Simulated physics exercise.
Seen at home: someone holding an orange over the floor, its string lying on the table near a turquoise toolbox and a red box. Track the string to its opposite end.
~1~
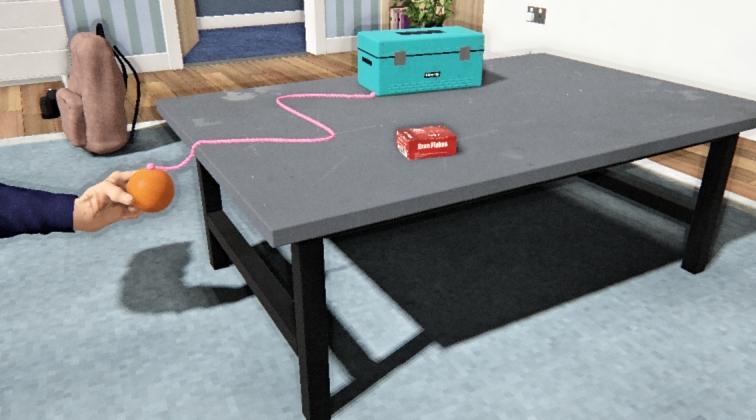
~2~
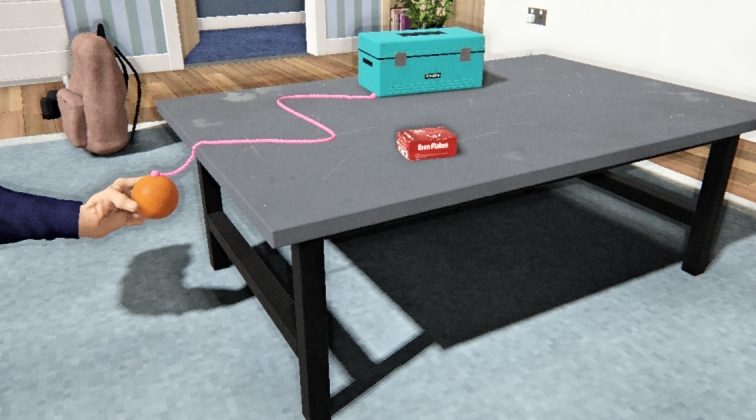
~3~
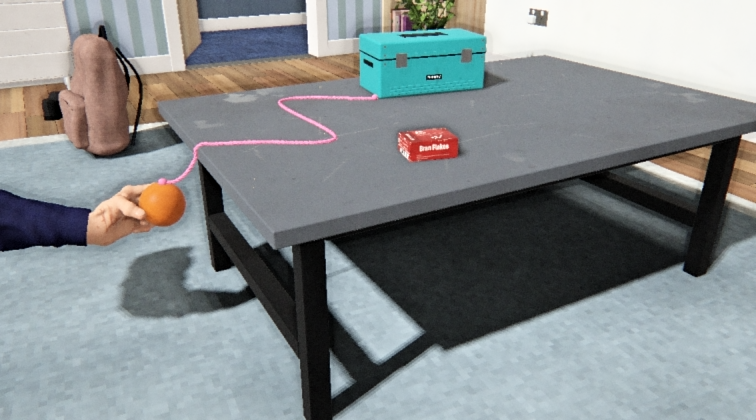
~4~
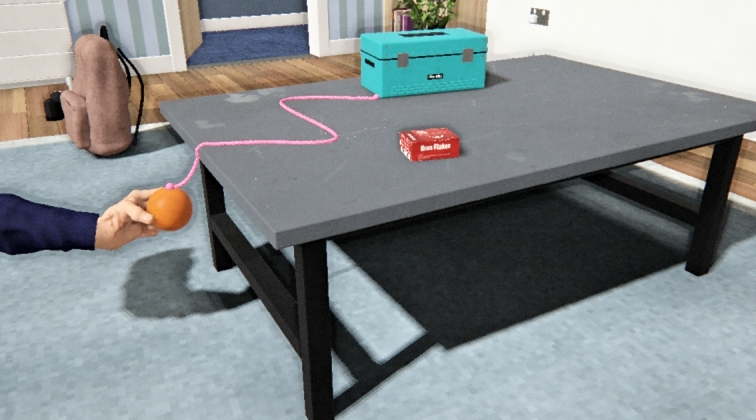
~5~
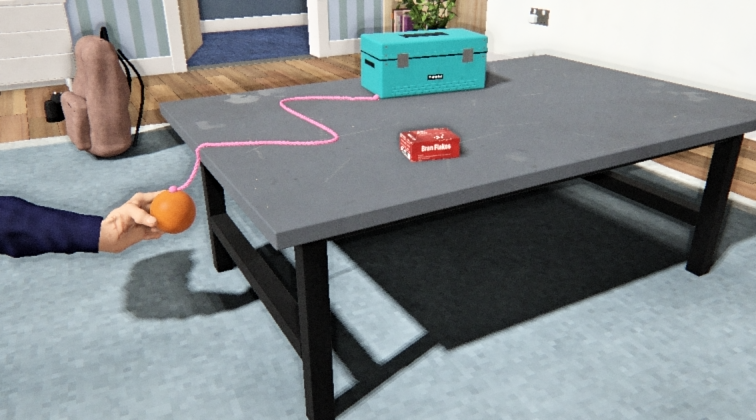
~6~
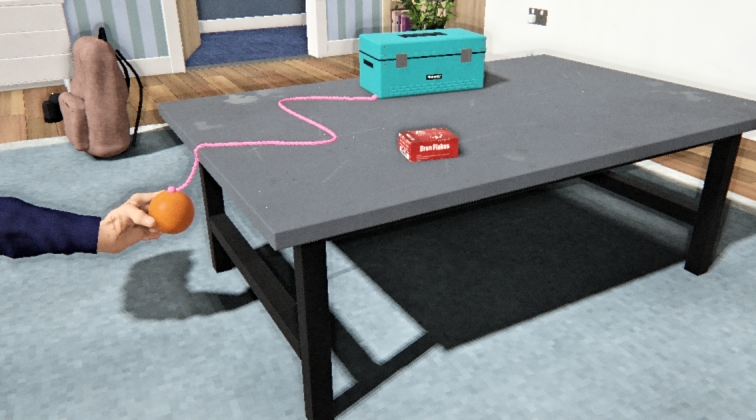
An orange held in a hand at the left, beside a grey table, shifts slightly right and downward, then stays almost still. A pink string runs from it in loose curves across the tabletop to a turquoise toolbox at the back, while the toolbox and a small red box stay in place.
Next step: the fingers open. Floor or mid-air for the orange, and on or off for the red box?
At the end, the orange touches down; the red box sits tight.
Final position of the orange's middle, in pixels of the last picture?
I'd mark the resting spot at about (195, 328).
Then, 0.70 s past the final frame, orange on the floor near (195, 329); toolbox still; box still.
When it is over, orange on the floor near (195, 328); toolbox still; box still. The orange lands on the floor and the red box keeps its place.
